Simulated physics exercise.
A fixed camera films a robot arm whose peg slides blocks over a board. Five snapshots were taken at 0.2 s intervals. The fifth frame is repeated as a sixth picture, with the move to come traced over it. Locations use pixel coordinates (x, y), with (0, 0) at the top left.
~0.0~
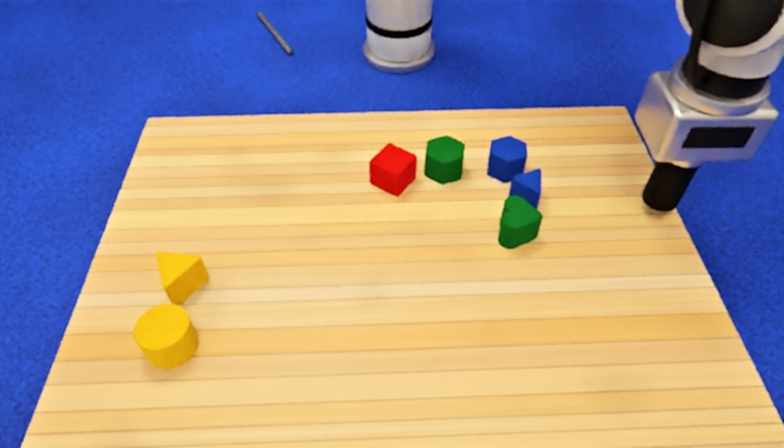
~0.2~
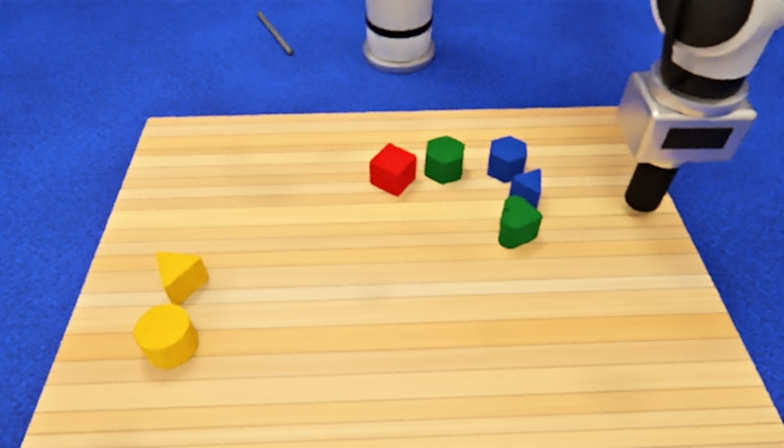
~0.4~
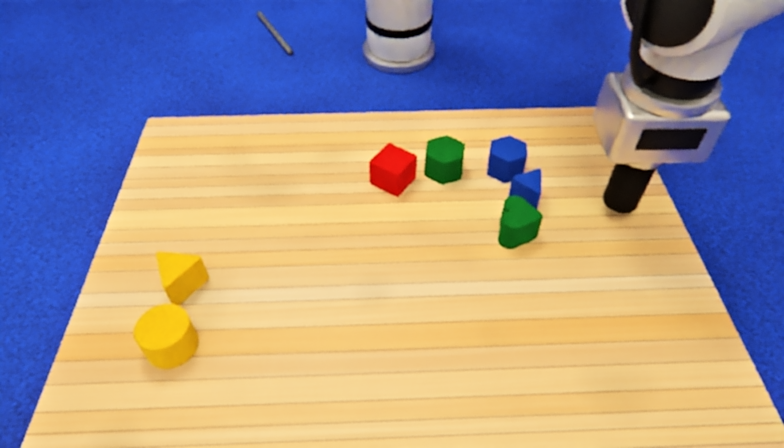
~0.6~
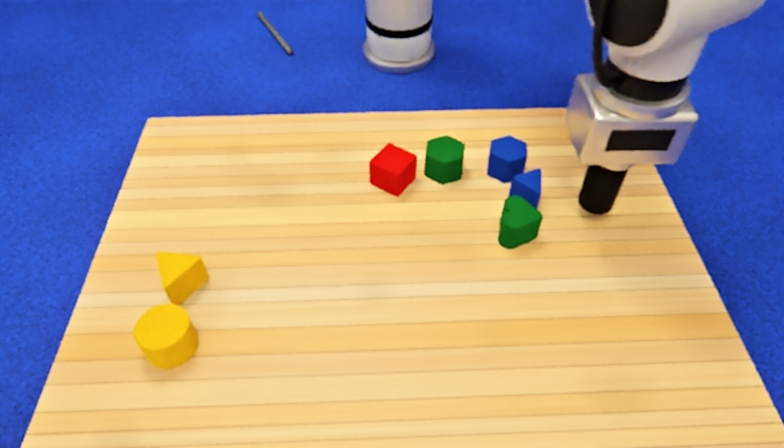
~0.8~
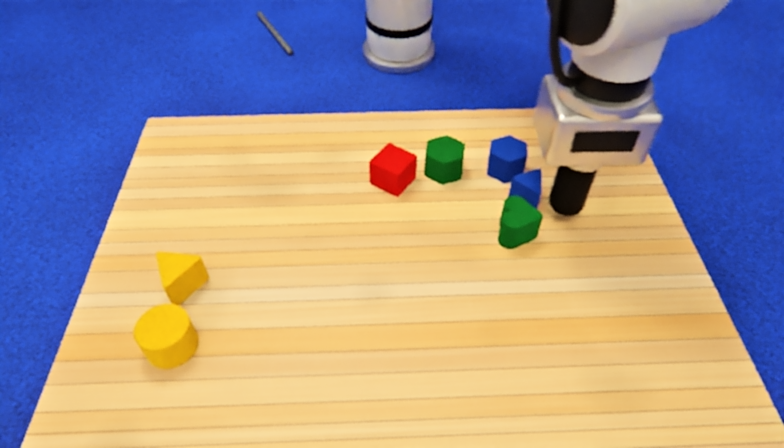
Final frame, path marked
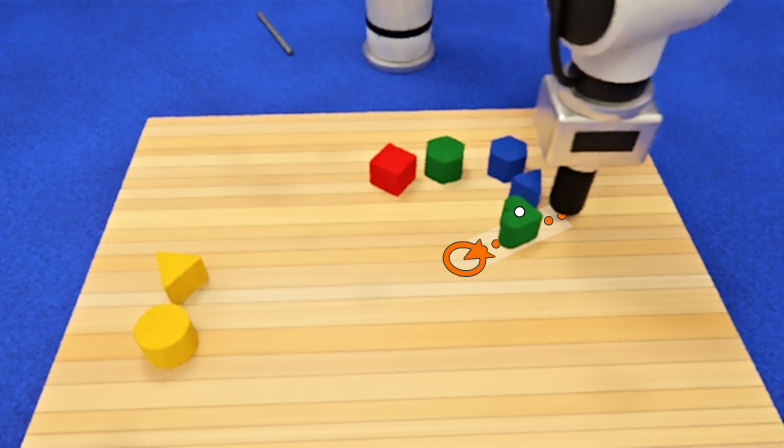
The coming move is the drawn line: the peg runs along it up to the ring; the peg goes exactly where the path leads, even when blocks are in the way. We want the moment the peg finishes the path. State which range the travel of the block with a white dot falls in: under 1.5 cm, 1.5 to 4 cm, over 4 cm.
Ends over 4 cm away.
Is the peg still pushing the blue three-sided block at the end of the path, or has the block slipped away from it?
Beside or behind.
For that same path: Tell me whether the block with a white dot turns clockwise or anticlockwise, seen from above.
The twist is clockwise.
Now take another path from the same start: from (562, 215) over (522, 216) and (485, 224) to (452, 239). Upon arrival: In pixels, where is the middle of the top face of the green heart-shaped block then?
Its top centre is at about (490, 234).
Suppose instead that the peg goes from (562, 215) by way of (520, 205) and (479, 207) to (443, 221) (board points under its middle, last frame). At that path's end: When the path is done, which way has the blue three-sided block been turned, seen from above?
My answer: Clockwise.
Path on the board, in a line from (562, 215) to (464, 259); the dot is on the green heart-shaped block.
The first path, step by step. One third of the way, peg at (533, 218); green heart-shaped block at (505, 216); blue three-sided block at (528, 179), turned 25° clockwise.
Two thirds of the way, peg at (500, 232); green heart-shaped block at (469, 228), turned 25° clockwise; blue three-sided block at (528, 179), turned 25° clockwise.
At the end, peg at (466, 248); blue hexagonal block in place; green heart-shaped block at (431, 240), turned 40° clockwise; blue three-sided block at (528, 179), turned 25° clockwise.
